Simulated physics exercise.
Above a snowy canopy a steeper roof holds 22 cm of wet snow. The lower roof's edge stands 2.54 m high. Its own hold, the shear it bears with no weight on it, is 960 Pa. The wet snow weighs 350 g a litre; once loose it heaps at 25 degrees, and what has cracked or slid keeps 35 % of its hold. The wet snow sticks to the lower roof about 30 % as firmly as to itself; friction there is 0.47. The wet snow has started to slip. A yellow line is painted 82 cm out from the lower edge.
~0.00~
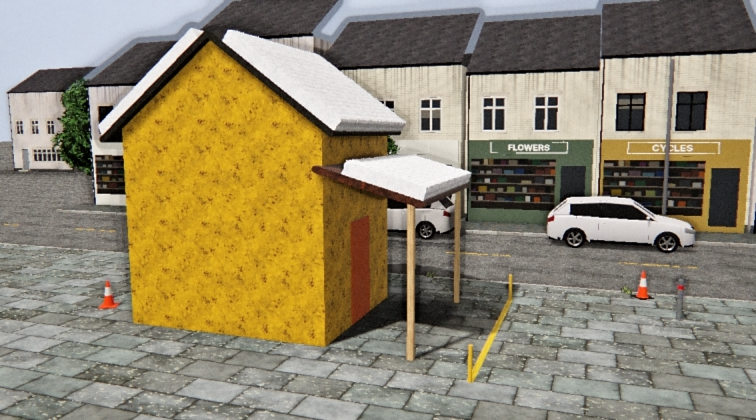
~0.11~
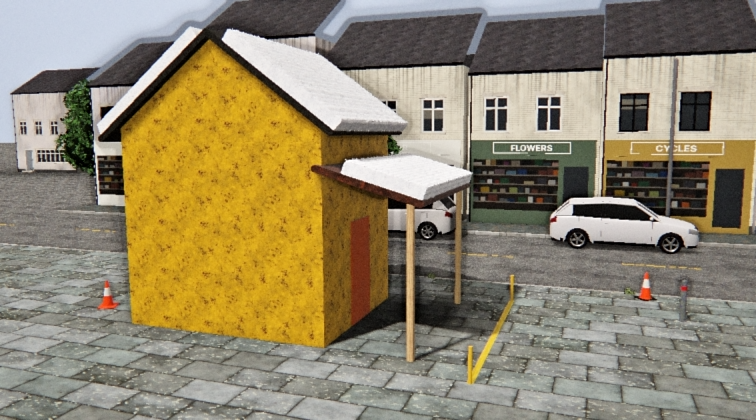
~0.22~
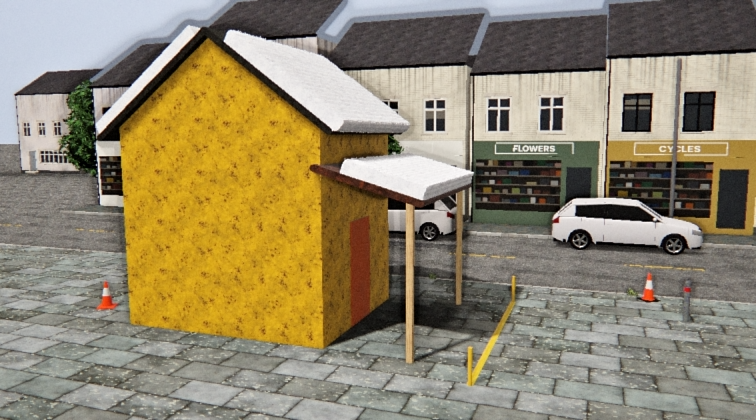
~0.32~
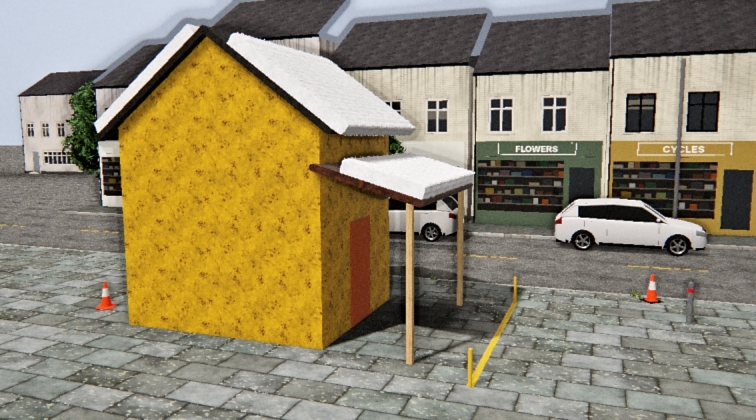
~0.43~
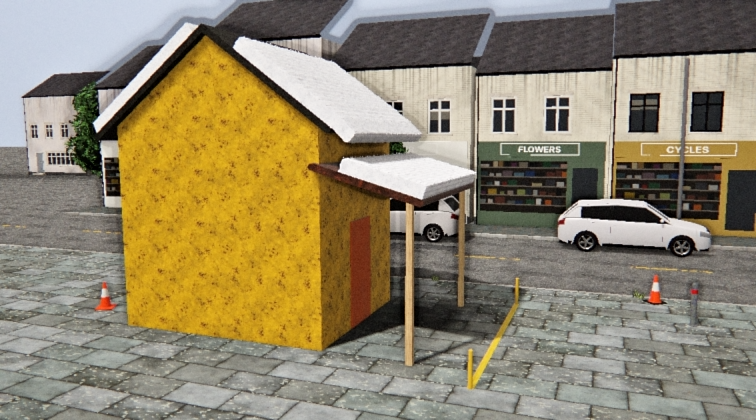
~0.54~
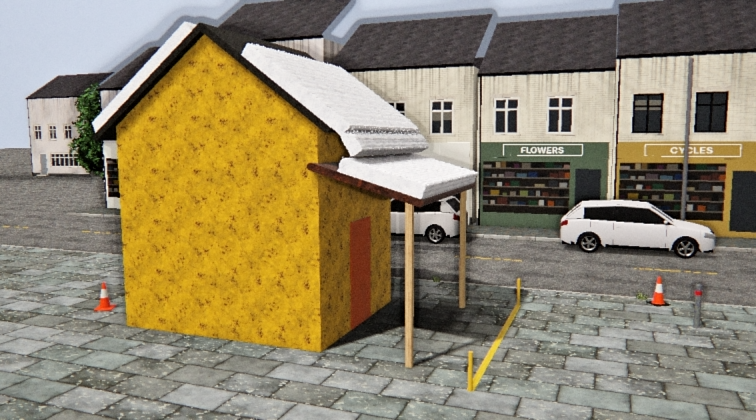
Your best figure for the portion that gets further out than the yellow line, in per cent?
Expect roughly 25 %.
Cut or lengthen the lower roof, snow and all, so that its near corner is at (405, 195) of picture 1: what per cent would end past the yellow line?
It would be near 35 %.
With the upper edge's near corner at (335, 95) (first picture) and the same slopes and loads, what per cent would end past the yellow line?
In that case some 60 per cent.
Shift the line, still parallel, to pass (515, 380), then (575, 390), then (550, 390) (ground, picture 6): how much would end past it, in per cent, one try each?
In that order: 16 %, 1 %, 5 %.
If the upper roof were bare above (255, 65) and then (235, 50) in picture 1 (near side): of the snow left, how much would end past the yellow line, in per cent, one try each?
In that order: 7 %, 16 %.
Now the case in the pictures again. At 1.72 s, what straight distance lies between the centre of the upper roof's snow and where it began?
Some 3.0 m.
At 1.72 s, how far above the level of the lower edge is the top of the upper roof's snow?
Roughly 0.8 m.
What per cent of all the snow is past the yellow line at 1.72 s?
About 10 %.
After 1.08 s, none is below the lower edge and 0 % is past the line.
After 1.72 s, 22 % is below the lower edge and 10 % is past the line.
After 2.36 s, 38 % is below the lower edge and 25 % is past the line.
After 3.00 s, 38 % is below the lower edge and 25 % is past the line.
After 5.40 s, 40 % is below the lower edge and 25 % is past the line.
